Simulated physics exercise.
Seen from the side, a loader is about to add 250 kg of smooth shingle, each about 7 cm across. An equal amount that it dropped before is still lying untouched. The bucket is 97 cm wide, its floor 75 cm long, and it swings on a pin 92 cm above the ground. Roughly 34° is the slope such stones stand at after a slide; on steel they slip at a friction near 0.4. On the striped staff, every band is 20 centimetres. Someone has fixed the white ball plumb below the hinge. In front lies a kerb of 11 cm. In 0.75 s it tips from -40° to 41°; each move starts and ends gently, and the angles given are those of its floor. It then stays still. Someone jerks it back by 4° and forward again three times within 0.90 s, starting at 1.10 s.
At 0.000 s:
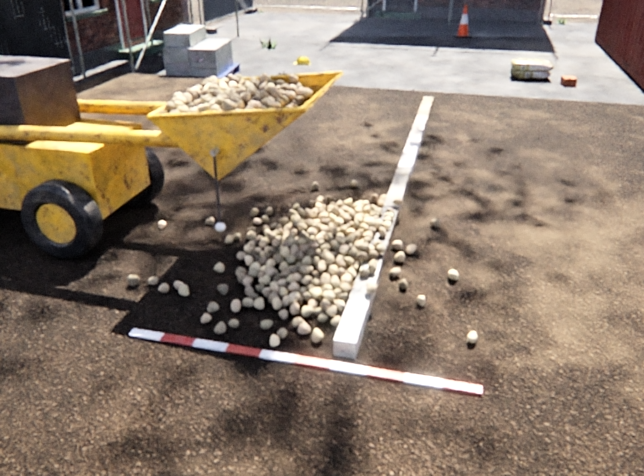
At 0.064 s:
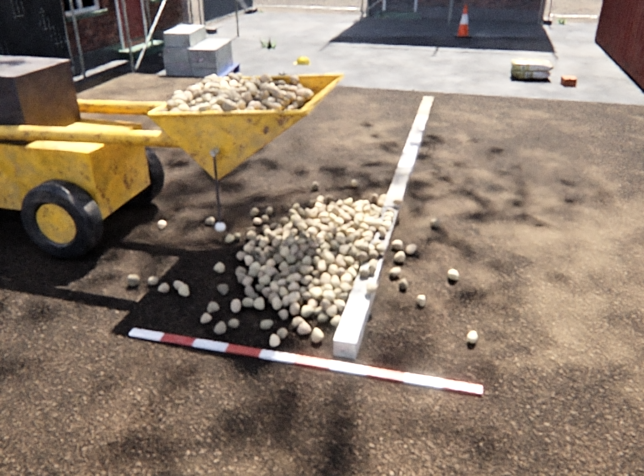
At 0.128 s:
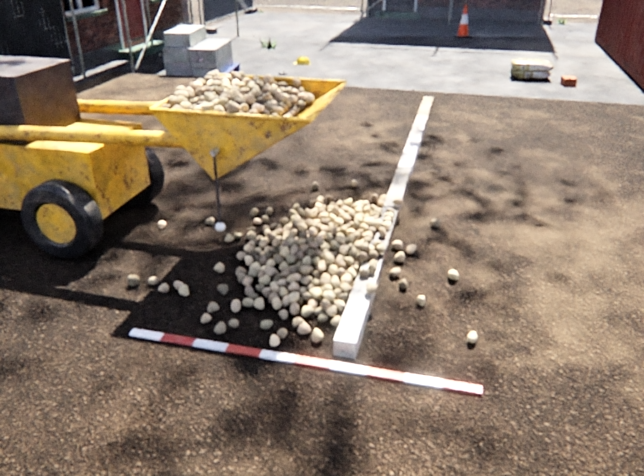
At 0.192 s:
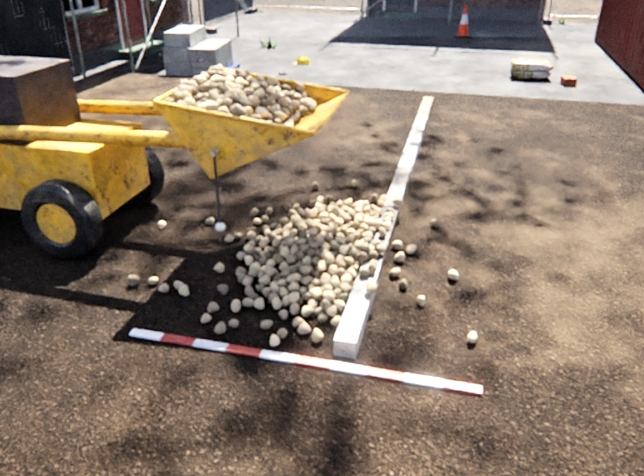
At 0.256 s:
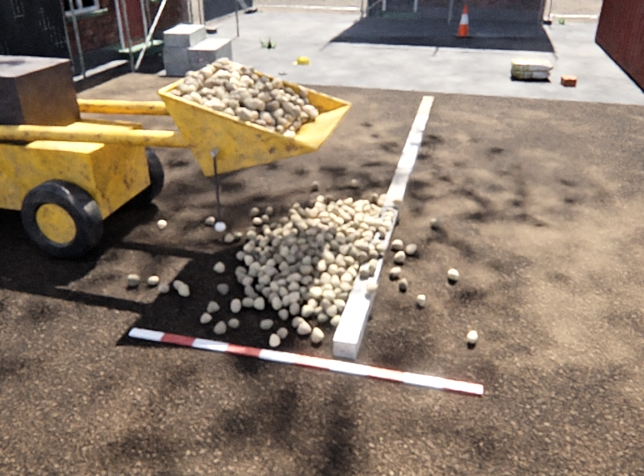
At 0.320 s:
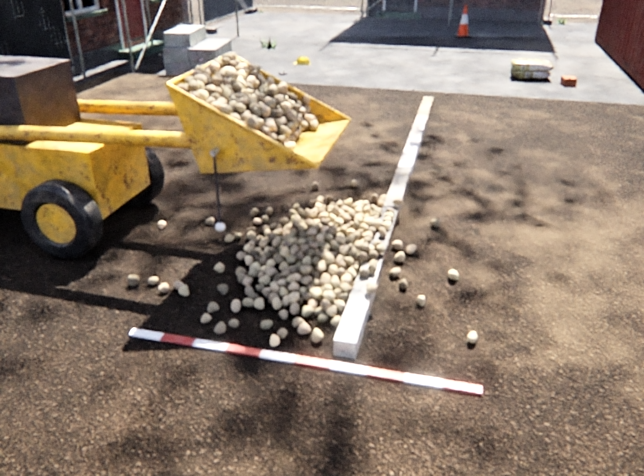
We see a yellow loader holding a bucket of pale rounded stones above a pile beside a white kerb; the bucket gradually tilts, its front lip lowering and its back rising, while the stones shift inside and the pile stays still.
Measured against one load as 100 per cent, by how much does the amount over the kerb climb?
The amount climbs by some 32 per cent of a load.
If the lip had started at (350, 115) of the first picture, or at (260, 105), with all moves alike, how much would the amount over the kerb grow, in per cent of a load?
Case one about 70 %, case two about 5 %.
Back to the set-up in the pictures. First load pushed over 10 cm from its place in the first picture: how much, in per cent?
10 %.
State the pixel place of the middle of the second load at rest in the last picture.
Their centre rests close to (353, 241).
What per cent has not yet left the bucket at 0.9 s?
Estimate: 65 % remaining inside, roughly.
After 0.6 s the floor is at 28°; in per cent of one load, 100 in the bucket, 99 on this side of the kerb, 2 over the kerb; the foremost stones are at (423, 272).
After 0.9 s the floor is at 41°; in per cent of one load, 65 in the bucket, 134 on this side of the kerb, 2 over the kerb; the foremost stones are at (423, 272).
After 2.5 s the floor is at 41°; in per cent of one load, 0 in the bucket, 168 on this side of the kerb, 33 over the kerb; the foremost stones are at (596, 297).
After 4.8 s the floor is at 41°; in per cent of one load, 0 in the bucket, 168 on this side of the kerb, 33 over the kerb; the foremost stones are at (596, 297). Net gain over the kerb, 32.
